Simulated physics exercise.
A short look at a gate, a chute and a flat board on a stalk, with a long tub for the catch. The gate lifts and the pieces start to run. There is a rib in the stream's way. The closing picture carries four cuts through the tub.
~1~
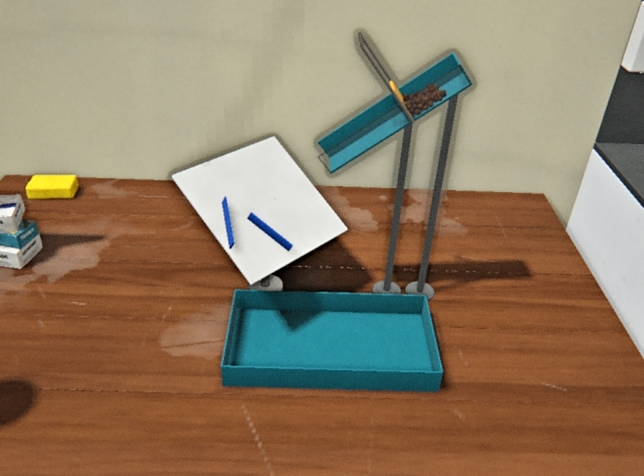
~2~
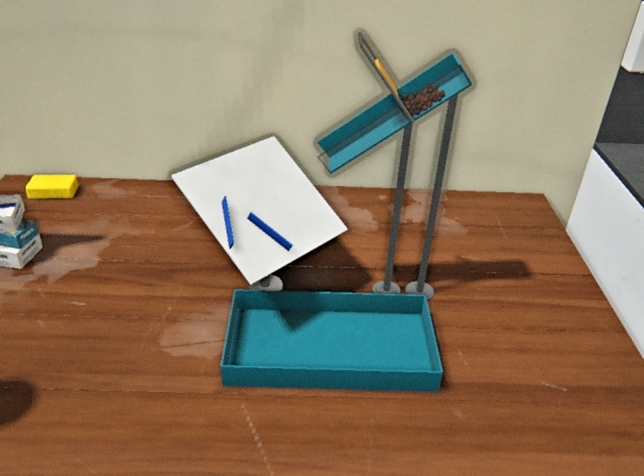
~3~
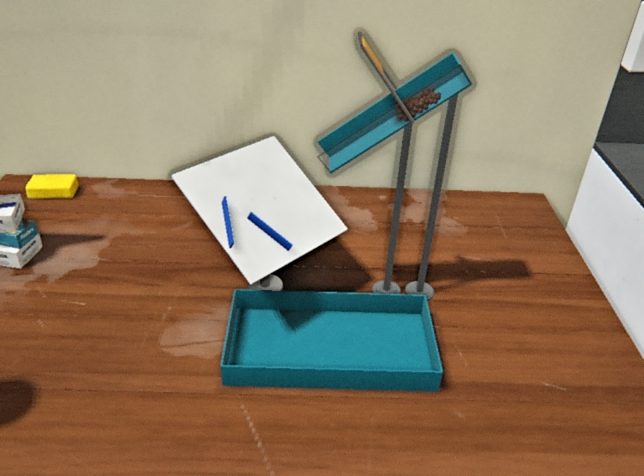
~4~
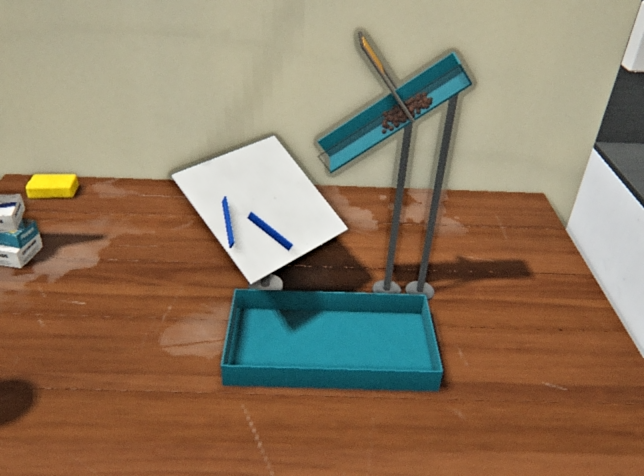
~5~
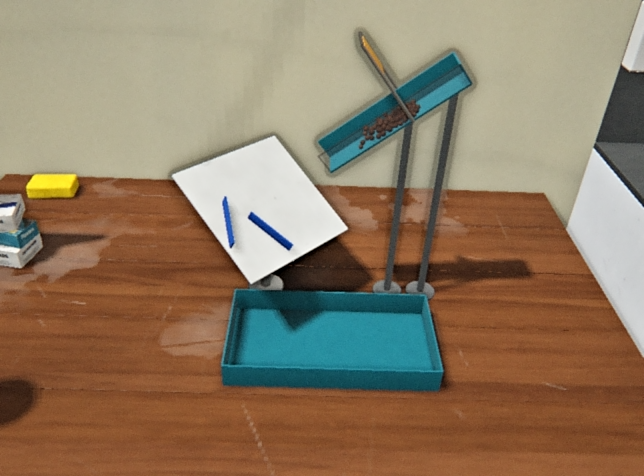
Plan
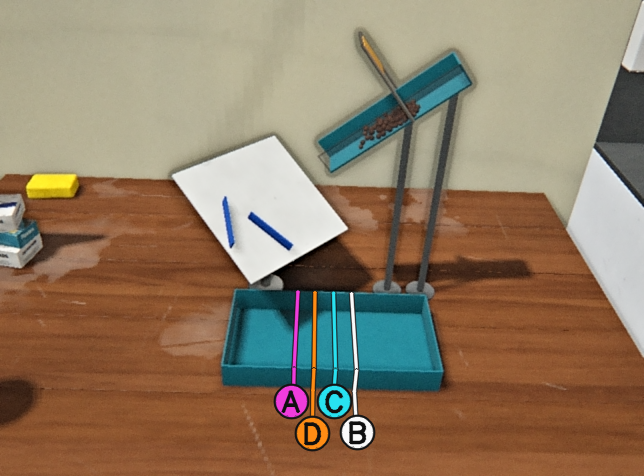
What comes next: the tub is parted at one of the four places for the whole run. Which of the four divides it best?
Line C does it best.
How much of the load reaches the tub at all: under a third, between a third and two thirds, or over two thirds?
Over two thirds.
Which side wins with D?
More lands on the right.
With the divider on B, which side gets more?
Left.
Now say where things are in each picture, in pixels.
In the first picture, load behind the gate near (419, 99), allspice berries; lip of the chute near (330, 166), sloping fairly steeply.
In the second picture, middle of the board near (264, 203), tilted fairly steeply; middle of its low edge near (303, 254); of its high edge near (226, 154).
In the third picture, front corners of the tub near (221, 366) and (442, 372), empty; front of the load near (400, 117).
In the fourth picture, middle of the load near (407, 109); its front near (384, 132), close to a third of the way to the lip; rib from (225, 196) to (233, 243); rib from (251, 212) to (293, 245).
In the fifth picture, middle of the load near (395, 119); its front near (361, 147), close to two thirds of the way to the lip.
On the marked copy, line A crosses the front rim at (294, 367); line B crosses the front rim at (356, 369); line C crosses the front rim at (335, 369); line D crosses the front rim at (313, 368).
If A is chosen, of what is caught, a small share on the left of the divider, all but a few on the right.
If B is chosen, of what is caught, all but a few on the left of the divider, a small share on the right.
If C is chosen, of what is caught, close to half on the left of the divider, close to half on the right.
If D is chosen, of what is caught, a small share on the left of the divider, all but a few on the right.
